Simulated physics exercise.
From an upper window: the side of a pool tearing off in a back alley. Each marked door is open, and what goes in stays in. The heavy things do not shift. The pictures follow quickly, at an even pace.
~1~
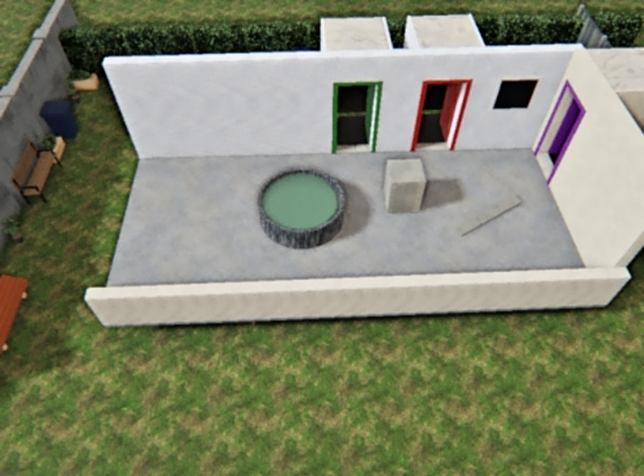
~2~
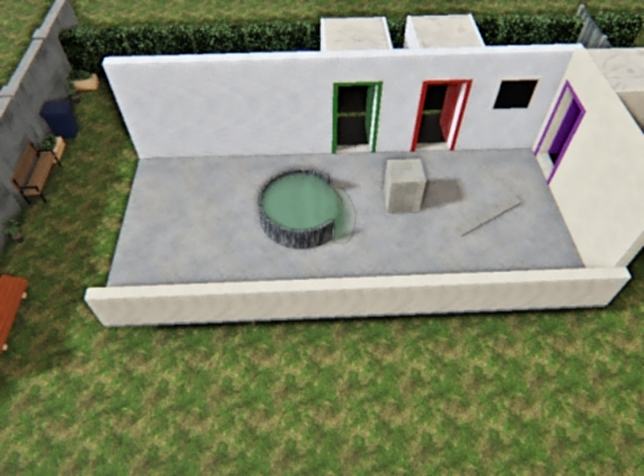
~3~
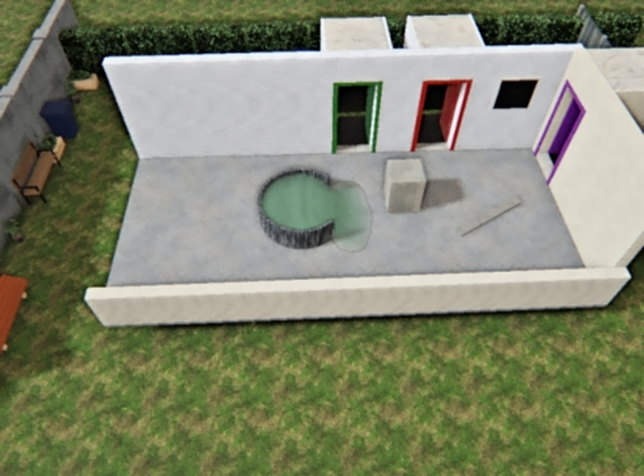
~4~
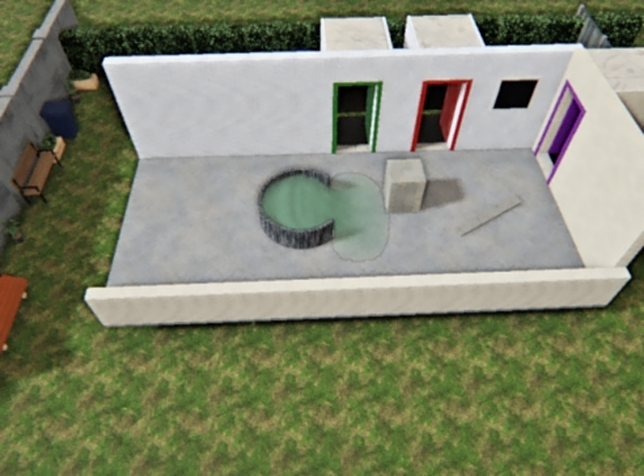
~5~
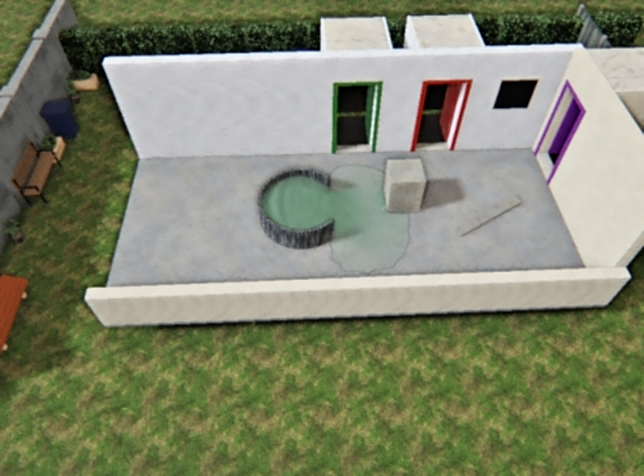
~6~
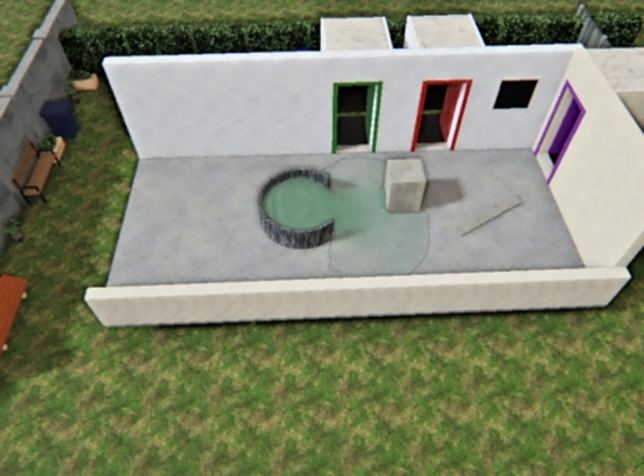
A round pool of green water with a dark, ridged wall stands in a grey paved back alley, seen from a high window. Behind it a white wall holds a green-edged doorway, a red one and a black panel, with a pale block and thin bar to the right. The pool's right side opens and pale green water spreads rightward across the paving, past the block's base, while the view stays still.
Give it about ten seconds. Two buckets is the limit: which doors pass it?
One by one: The purple door stays under that; the green door takes more than that; the red door takes more than that.
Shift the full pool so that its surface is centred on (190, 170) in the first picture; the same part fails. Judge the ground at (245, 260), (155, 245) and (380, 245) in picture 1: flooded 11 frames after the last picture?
In turn: No water, clear, under water.
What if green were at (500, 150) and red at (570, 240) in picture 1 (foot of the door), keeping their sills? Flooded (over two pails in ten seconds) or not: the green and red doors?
My reading: Green door passes that mark, red door floods.
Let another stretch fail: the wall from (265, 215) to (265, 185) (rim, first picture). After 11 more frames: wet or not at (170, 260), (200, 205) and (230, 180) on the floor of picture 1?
As listed: Covered, flooded, under water.
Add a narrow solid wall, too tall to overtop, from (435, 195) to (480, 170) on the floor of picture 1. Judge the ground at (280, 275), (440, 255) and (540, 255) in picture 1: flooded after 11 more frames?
One after the other: Not flooded, flooded, wet.
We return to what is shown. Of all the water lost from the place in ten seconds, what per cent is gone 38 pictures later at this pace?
About 75 per cent.
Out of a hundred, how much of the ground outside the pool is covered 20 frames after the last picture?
Close to 45 %.
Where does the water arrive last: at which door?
I say the purple-painted one.
A moment on, water covers 25 % of the floor; the purple door not reached, the green door wet at the sill, nothing in, the red door wet at the sill, nothing in.
Next, water covers 35 % of the floor; the purple door not reached, the green door under two buckets in, the red door under two buckets in.
Then, water covers 45 % of the floor; the purple door wet at the sill, nothing in, the green door over two buckets in, the red door under two buckets in.
Later, water covers 50 % of the floor; the purple door under two buckets in, the green door over two buckets in, the red door under two buckets in.
In the end, water covers 50 % of the floor; the purple door under two buckets in, the green door over two buckets in, the red door over two buckets in.
